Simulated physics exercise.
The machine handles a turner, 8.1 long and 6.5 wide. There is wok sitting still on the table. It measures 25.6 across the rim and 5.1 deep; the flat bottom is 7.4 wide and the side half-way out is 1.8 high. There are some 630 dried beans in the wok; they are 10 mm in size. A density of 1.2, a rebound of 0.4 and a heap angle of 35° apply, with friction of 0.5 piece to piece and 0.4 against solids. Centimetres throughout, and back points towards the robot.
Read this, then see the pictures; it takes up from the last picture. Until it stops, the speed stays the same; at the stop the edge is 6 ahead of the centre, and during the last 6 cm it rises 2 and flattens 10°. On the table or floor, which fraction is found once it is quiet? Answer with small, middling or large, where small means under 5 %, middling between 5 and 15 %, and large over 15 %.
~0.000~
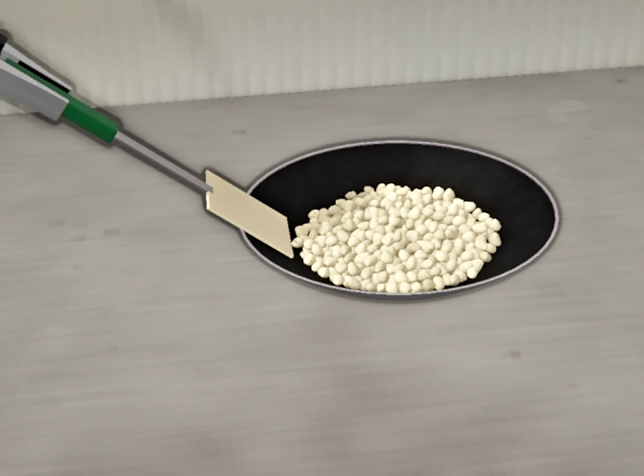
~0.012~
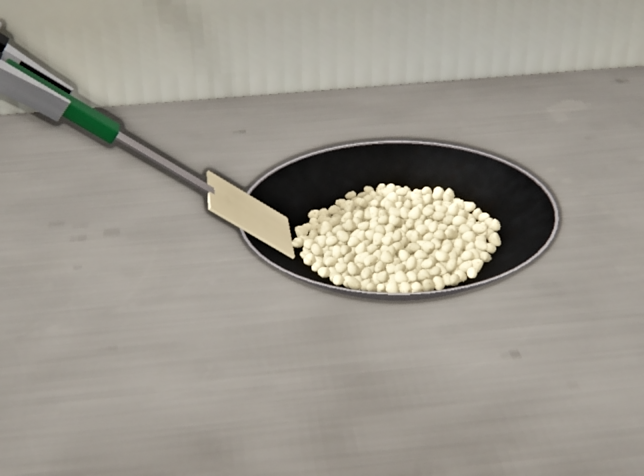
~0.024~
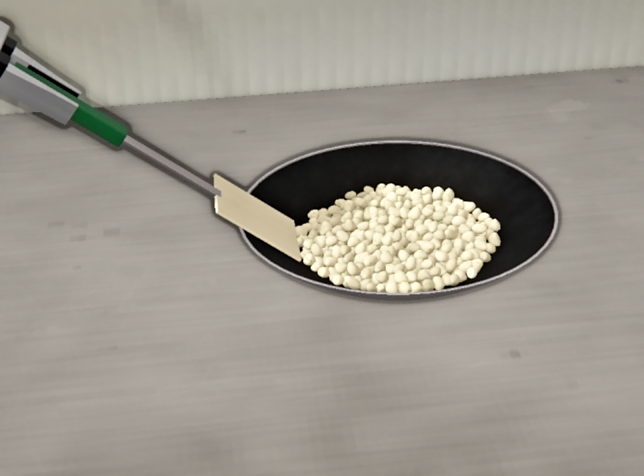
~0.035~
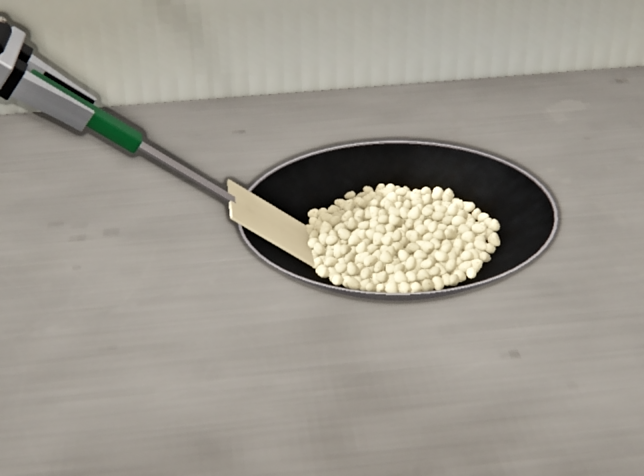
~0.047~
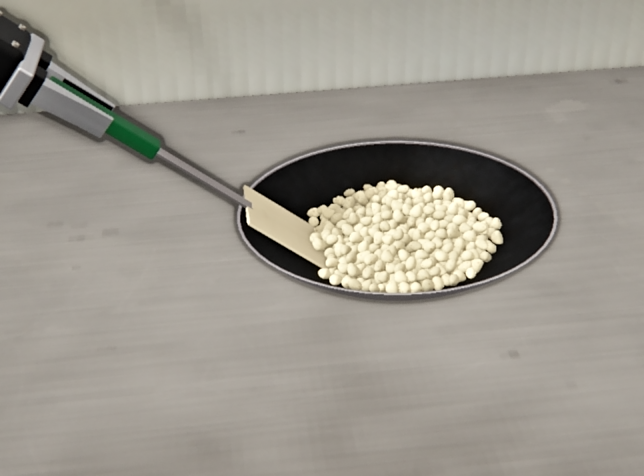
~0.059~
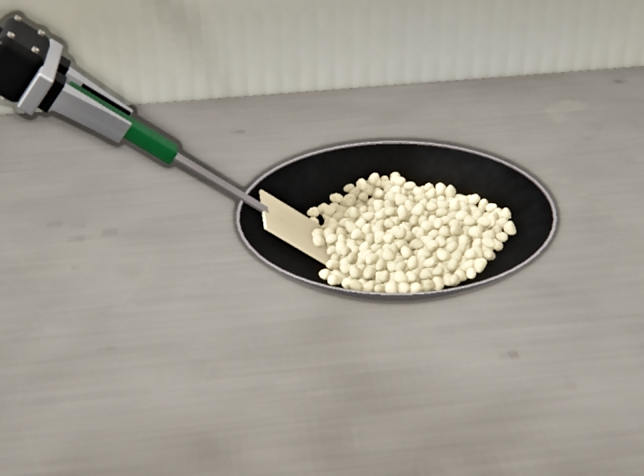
It is large.
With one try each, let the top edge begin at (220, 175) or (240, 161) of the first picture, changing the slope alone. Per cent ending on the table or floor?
Around 30 per cent, then around 35 per cent.
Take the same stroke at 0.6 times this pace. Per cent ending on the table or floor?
Estimate: Close to 10 %.
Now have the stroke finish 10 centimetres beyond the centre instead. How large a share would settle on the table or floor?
I'd expect close to 50 per cent then.
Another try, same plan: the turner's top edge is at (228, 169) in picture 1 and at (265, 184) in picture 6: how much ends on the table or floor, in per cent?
20 per cent.
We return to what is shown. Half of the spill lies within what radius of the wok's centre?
The answer is around 22 cm.
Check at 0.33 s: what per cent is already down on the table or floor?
Some 25 per cent of the load.
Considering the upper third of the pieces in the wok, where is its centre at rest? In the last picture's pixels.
About (487, 212).
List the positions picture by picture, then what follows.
The turner top edge at (207, 189), sloping 39°; upper third of the load around (401, 229), from x 300 to 495, top at y 190; 634 in the wok, in the first picture.
The turner top edge at (208, 189), sloping 39°; upper third of the load around (401, 229), from x 300 to 495, top at y 190, in the second picture.
The turner top edge at (215, 192), sloping 39°; upper third of the load around (401, 229), from x 300 to 495, top at y 190, in the third picture.
The turner top edge at (230, 198), sloping 39°; upper third of the load around (400, 228), from x 310 to 495, top at y 190, in the fourth picture.
The turner top edge at (246, 204), sloping 39°; upper third of the load around (399, 226), from x 315 to 495, top at y 185, in the fifth picture.
The turner top edge at (263, 208), sloping 39°; upper third of the load around (404, 221), from x 315 to 510, top at y 180; 634 in the wok, in the sixth picture.
After 0.09 s, sloping 39°, highest piece 7 above the table; 634 in the wok.
After 0.12 s, sloping 36°, highest piece 8 above the table; 626 in the wok, 8 on the blade or in flight.
After 0.33 s, sloping 29°, highest piece 7 above the table; 448 in the wok, 151 on the table or floor, 35 on the blade or in flight.
After 1.38 s, sloping 29°, highest piece 6 above the table; 448 in the wok, 186 on the table or floor.
In the end, 448 in the wok, 186 on the table or floor. That is 29 % on the table or floor.
